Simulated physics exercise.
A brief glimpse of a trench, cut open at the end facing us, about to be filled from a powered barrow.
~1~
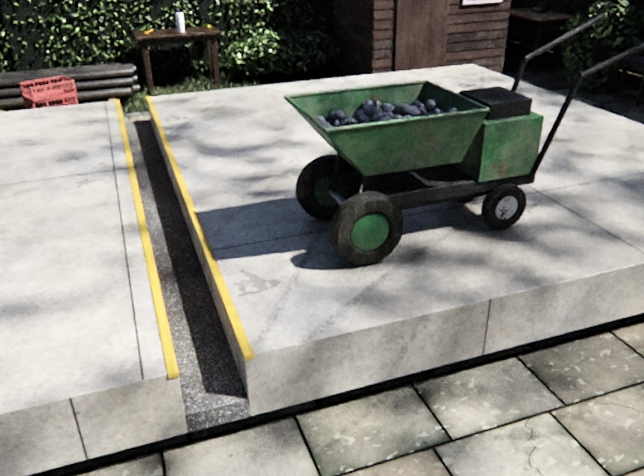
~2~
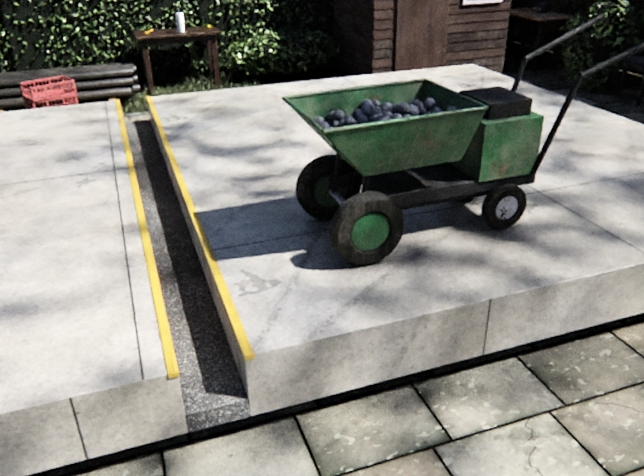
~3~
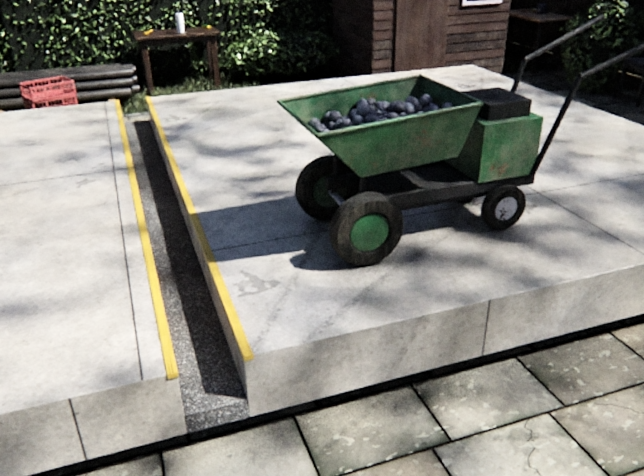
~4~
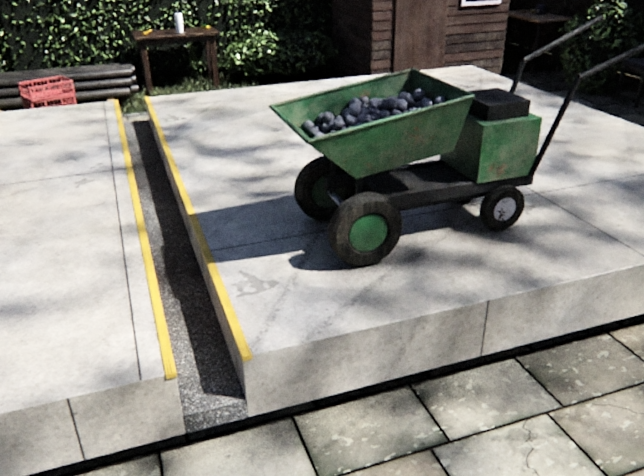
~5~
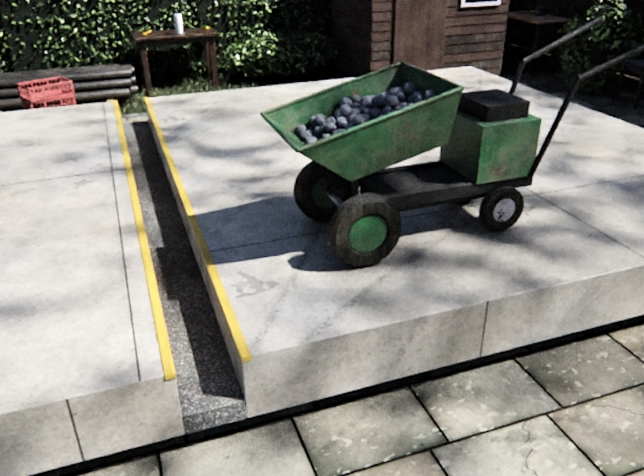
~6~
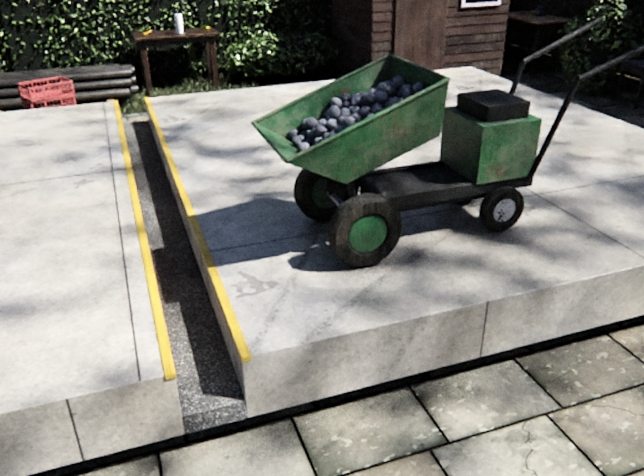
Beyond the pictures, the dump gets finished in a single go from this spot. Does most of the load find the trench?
The trench does get most of the load.
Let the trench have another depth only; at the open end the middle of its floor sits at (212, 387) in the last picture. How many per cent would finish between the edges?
Around 60 percent.
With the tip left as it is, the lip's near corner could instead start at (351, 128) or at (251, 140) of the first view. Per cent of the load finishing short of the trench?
In order, close to 40 and 0 in a hundred.
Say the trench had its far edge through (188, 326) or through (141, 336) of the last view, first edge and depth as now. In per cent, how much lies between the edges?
The first case gives around 50 percent, and the second around 60 percent.
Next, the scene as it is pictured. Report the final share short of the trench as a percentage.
Call it some 25 percent of the pieces.
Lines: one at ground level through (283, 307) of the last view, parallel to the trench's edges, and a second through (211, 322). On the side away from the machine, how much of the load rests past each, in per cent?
Close to 90 per cent, then close to 50 per cent.
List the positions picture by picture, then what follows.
Lip of the skip at (325, 131), level; top of the load at (388, 117), round cobbles; first edge of the trench at (234, 316); far edge at (164, 330), the trench under half as wide as the skip, and about as deep as wide, in the first frame.
Lip of the skip at (323, 132), level; top of the load at (404, 109), in the second frame.
Lip of the skip at (317, 136), tipped barely; top of the load at (403, 117), in the third frame.
Lip of the skip at (308, 142), tipped a little; top of the load at (401, 105), in the fourth frame.
Lip of the skip at (297, 151), tipped a little; top of the load at (398, 112), in the fifth frame.
Lip of the skip at (287, 161), tipped clearly; top of the load at (388, 107); first edge of the trench at (231, 317); far edge at (162, 332), in the sixth frame.
Soon after the last picture, skip tipped steeply; all in the skip.
A little later, skip tipped steeply; most in the skip; a small part short of the trench; a stray few in or heaped over the trench; a stray few falling.
Later still, skip tipped right over; about a quarter in the skip; about a quarter short of the trench; about half in or heaped over the trench; a stray few beyond it.
By the end, skip tipped right over; a small part in the skip; about a quarter short of the trench; about two thirds in or heaped over the trench; a stray few beyond it.
